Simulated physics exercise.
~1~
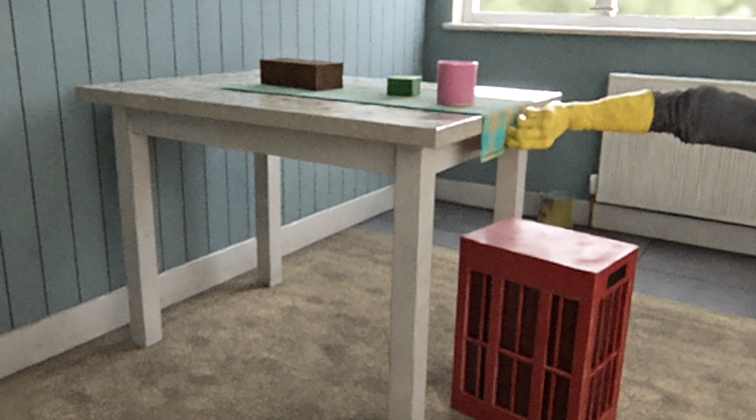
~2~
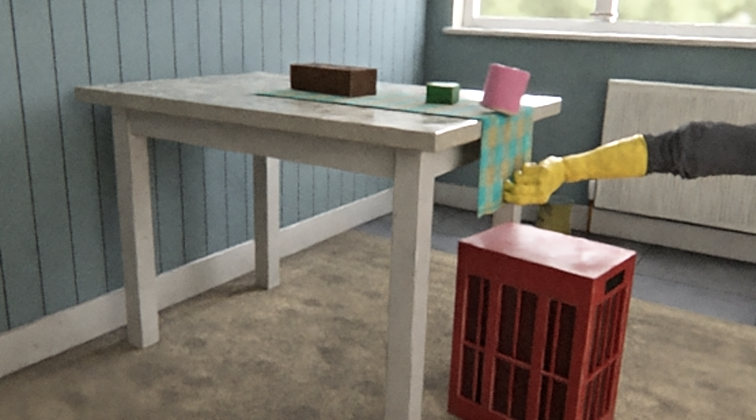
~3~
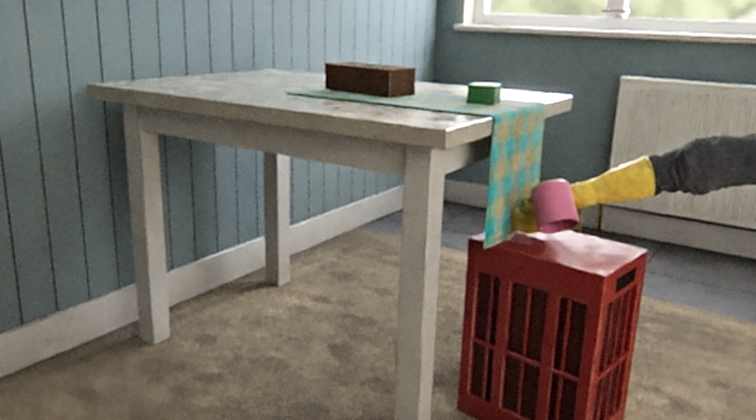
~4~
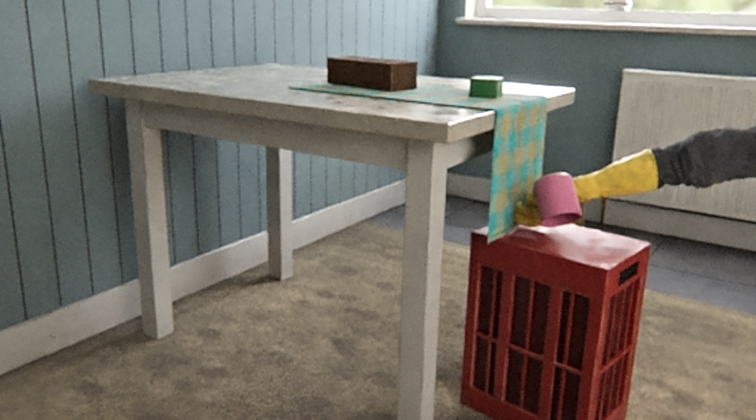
A yellow-gloved hand reaches in from the right toward a pale wooden table in a blue-panelled room with a carpet and a radiator, seen from slightly above by a gently swaying camera. On the table are a brown brick, a small green block and a pink mug, with a turquoise cloth hanging over the near right edge above a red crate. The hand draws the cloth down, and the objects slide right. The mug tips at the edge, then drops beside the glove. Finally the hem rests at the crate, the mug lies against the hand, and the block and brick remain on the table.
